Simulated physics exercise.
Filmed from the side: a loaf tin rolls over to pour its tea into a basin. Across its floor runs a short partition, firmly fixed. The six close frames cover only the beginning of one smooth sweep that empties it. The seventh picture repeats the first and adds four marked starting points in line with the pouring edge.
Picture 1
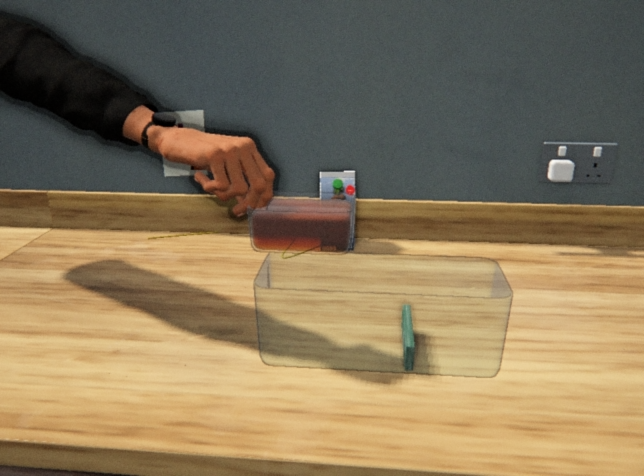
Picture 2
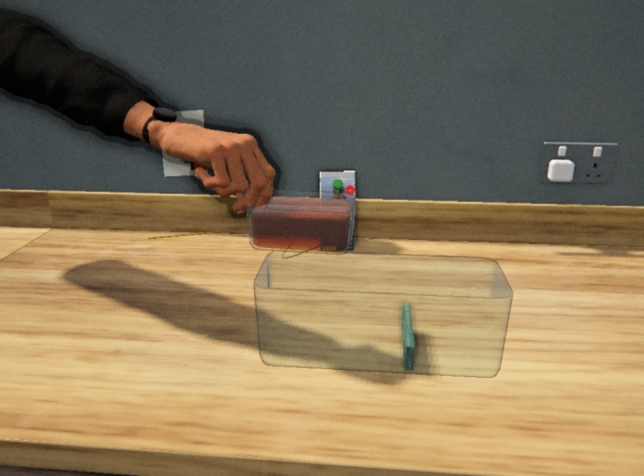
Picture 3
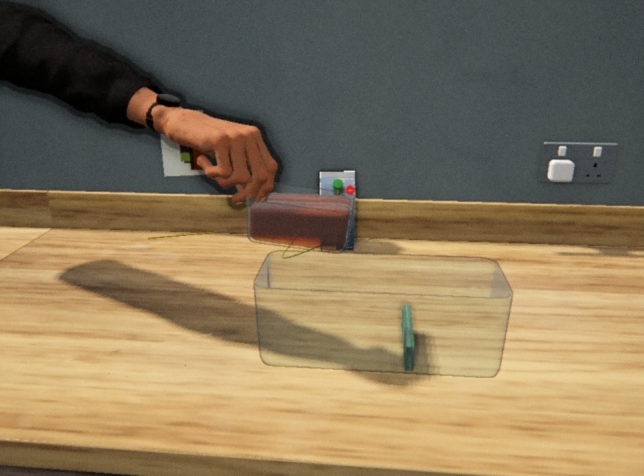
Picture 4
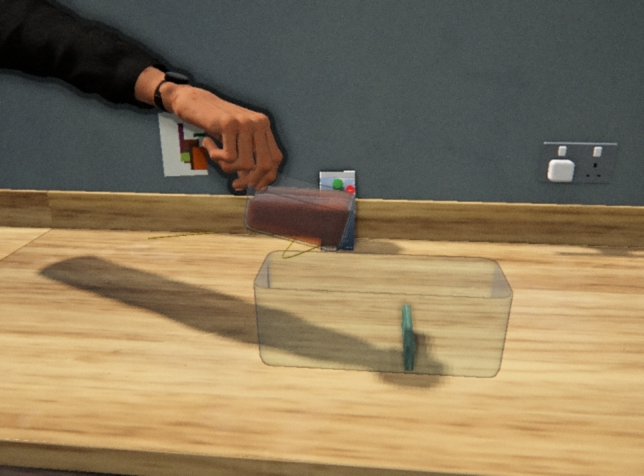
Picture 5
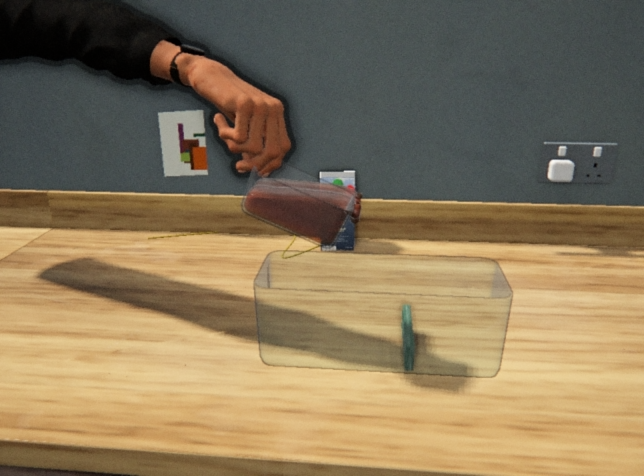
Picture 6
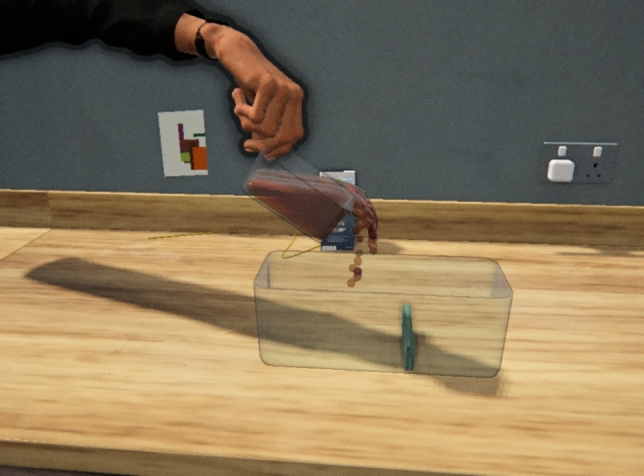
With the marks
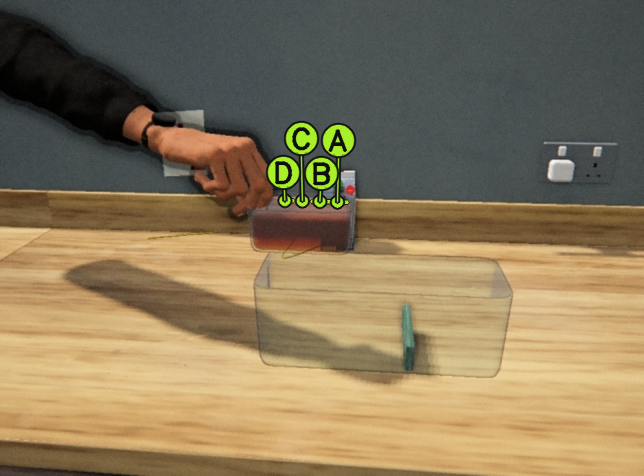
A hand tilting a clear container of reddish-brown liquid to the right, tea starting to run over its lip above a clear basin.
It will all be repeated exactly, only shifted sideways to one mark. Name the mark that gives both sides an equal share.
Spot A.
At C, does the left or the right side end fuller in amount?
More ends on the left.
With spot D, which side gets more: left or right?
More ends on the left.
In lime, A at (337, 202); B at (319, 201); C at (302, 201); D at (284, 200).
Choosing A, about 49 % ends left of the wall and 49 % right of it.
Choosing B, about 82 % ends left of the wall and 16 % right of it.
Choosing C, about 90 % ends left of the wall and 9 % right of it.
Choosing D, about 90 % ends left of the wall and 8 % right of it.
